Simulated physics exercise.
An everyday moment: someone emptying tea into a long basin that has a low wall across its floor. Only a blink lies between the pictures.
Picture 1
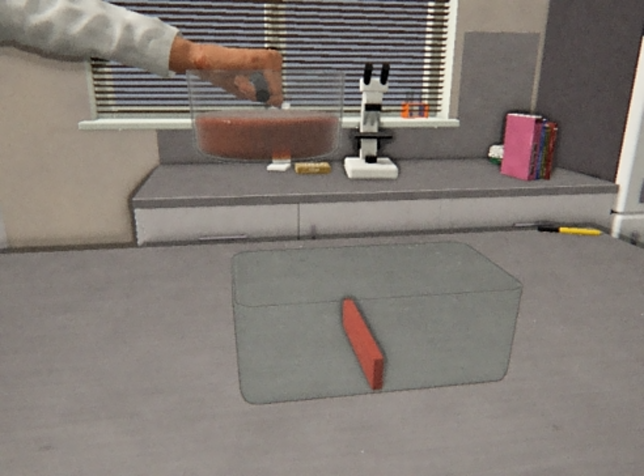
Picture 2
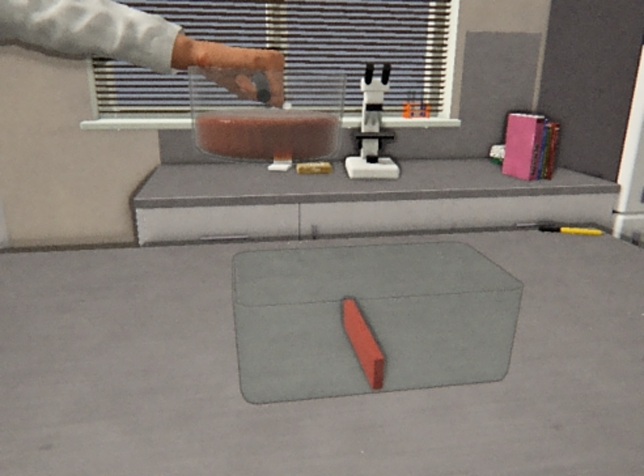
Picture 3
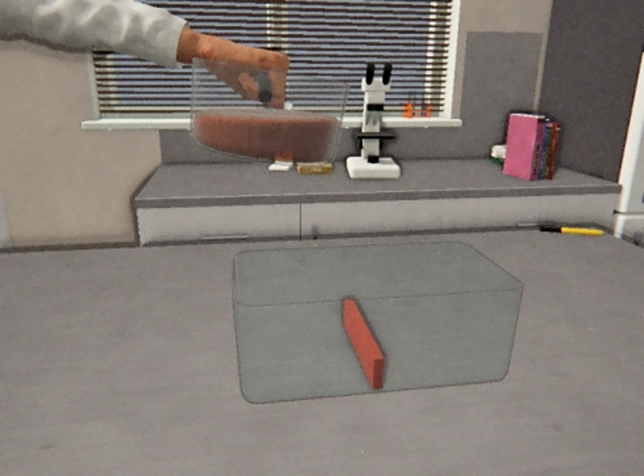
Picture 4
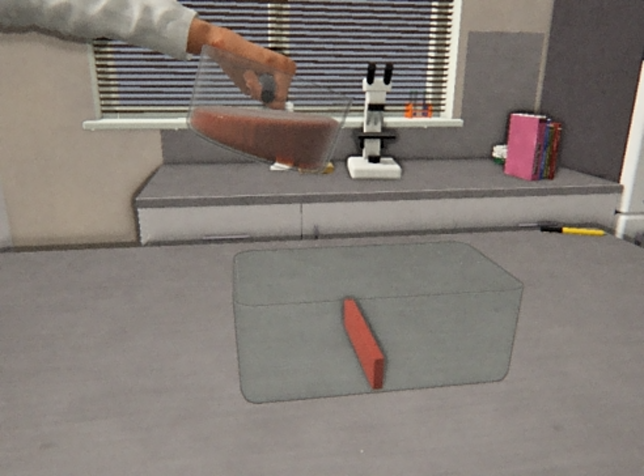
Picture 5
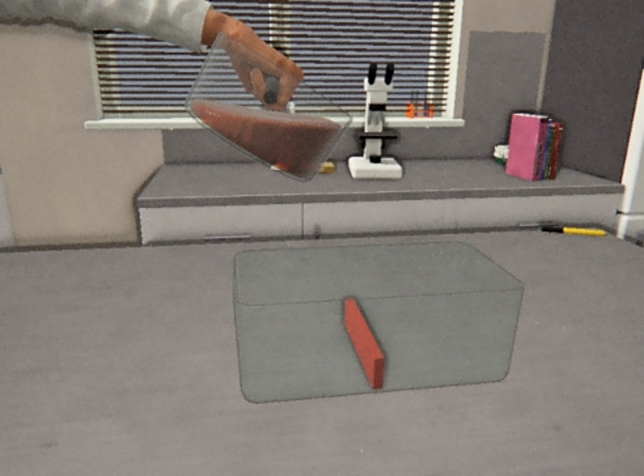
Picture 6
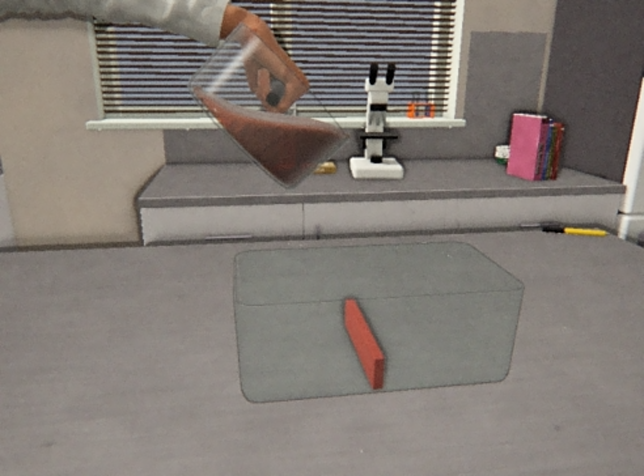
A hand in a pale sleeve held a clear container of reddish-brown tea above a long glass basin with a low red wall inside, then tilted it steeply to the right, the liquid shifting toward the lower side.
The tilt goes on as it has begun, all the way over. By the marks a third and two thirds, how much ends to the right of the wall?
The share right of the wall is between a third and two thirds.
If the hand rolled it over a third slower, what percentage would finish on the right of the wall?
Some 55 per cent.
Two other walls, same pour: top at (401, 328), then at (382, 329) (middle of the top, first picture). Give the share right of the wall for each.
The first gives 15 %, the second 25 %.
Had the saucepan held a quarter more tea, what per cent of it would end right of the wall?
Close to 50 per cent.
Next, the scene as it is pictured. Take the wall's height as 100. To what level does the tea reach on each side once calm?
Some 40 per cent left and 30 right.
A moment on, the saucepan is tipped right over and 17 per cent is still to pour, 4 is left of the wall and 21 right of it.
Next, the saucepan is tipped right over and 3 per cent is still to pour, 42 is left of the wall and 48 right of it.
Then the saucepan is tipped right over and 0 per cent is still to pour, 46 is left of the wall and 44 right of it.
Later the saucepan is tipped right over and 0 per cent is still to pour, 50 is left of the wall and 46 right of it.
At rest 50 per cent lies left of the wall, 46 right of it and 4 outside.
